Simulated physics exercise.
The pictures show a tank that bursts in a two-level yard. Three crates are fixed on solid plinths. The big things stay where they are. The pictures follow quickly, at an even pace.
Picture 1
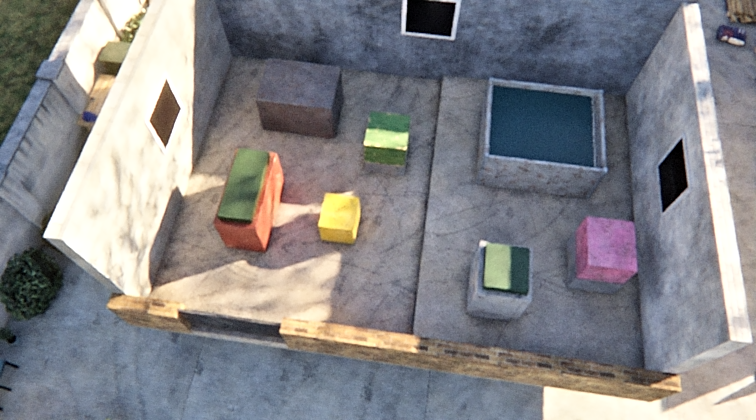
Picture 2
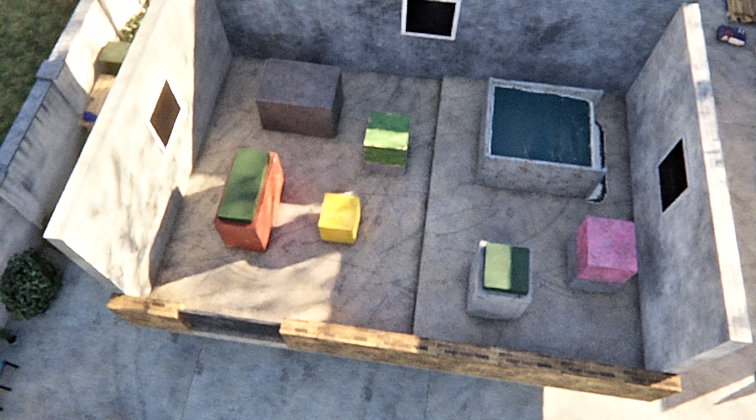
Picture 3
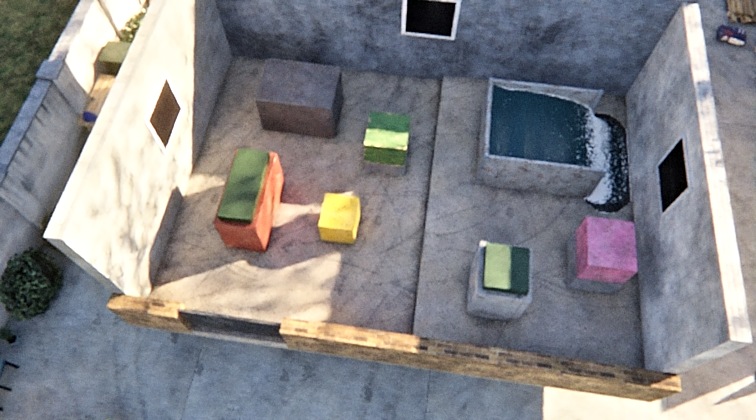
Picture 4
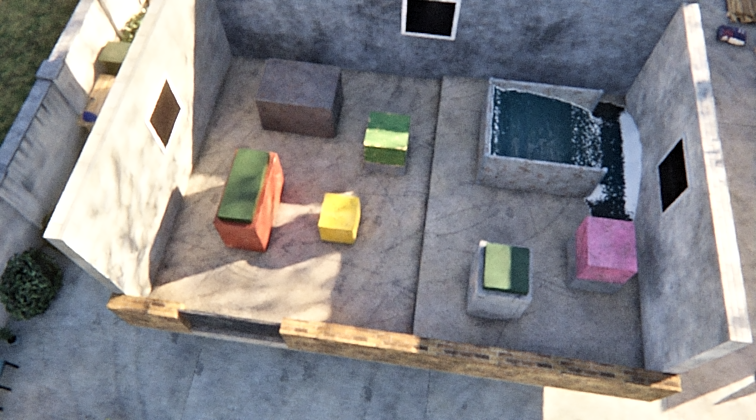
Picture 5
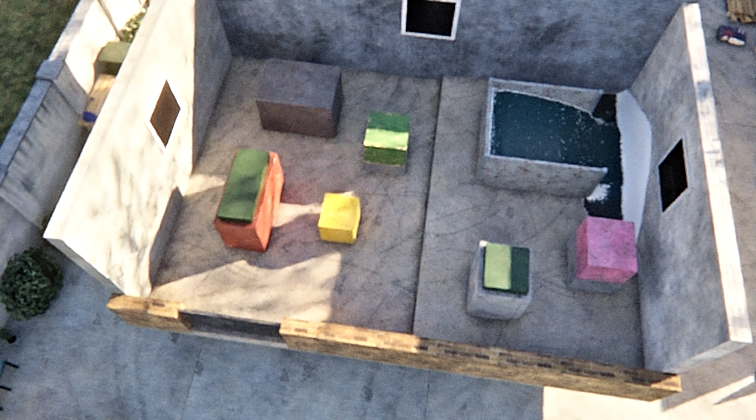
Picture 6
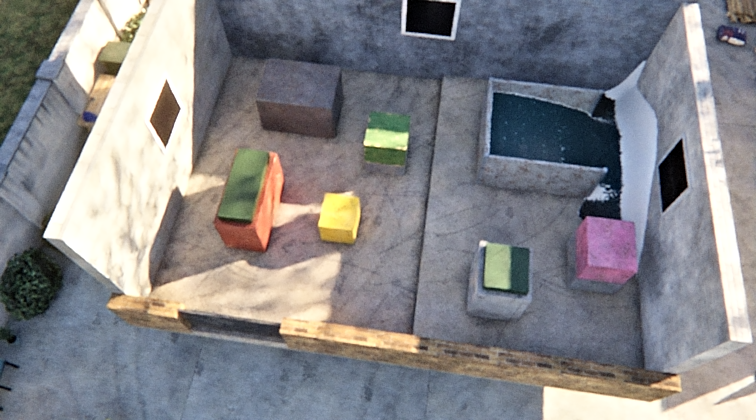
A roofless, grey-walled yard with a low brick-edged front wall is seen from high above by a still camera. A dark grey block, a green-topped orange block, a yellow cube and a green block sit at left, with a water tank at right above a green-topped pale block and a pink cube. The tank's right side opens and dark, foam-flecked water pours out, spreading along the right wall towards the pink cube as the tank's level lowers.
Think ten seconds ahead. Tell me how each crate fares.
In the end: The yellow crate is soaked; the pink crate keeps dry; the green crate keeps dry.
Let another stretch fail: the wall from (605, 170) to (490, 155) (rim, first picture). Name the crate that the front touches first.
I say the pink crate.
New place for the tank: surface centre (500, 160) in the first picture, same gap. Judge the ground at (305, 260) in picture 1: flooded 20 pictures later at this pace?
Verdict: Clear.
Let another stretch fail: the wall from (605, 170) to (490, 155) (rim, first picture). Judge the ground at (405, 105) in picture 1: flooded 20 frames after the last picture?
Verdict: Clear.
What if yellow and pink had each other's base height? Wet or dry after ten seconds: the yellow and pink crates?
My reading: Yellow crate is spared; pink crate takes water.
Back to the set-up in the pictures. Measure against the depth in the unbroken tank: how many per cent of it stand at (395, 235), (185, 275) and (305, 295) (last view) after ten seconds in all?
In that order: 10, 8 and 8 per cent.
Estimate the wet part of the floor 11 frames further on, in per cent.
Some 35 per cent.
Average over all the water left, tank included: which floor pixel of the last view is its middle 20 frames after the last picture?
Close to (508, 174).
A moment on, water covers 15 % of the floor; the yellow crate not reached, the pink crate water round its plinth, the green crate not reached.
Next, water covers 35 % of the floor; the yellow crate not reached, the pink crate water round its plinth, the green crate not reached.
Then, water covers 65 % of the floor; the yellow crate water round its plinth, the pink crate water round its plinth, the green crate water round its plinth.
Later, water covers 90 % of the floor; the yellow crate water round its plinth, the pink crate water round its plinth, the green crate water round its plinth.
In the end, water covers 100 % of the floor; the yellow crate was topped, the pink crate stayed above the water, the green crate stayed above the water.
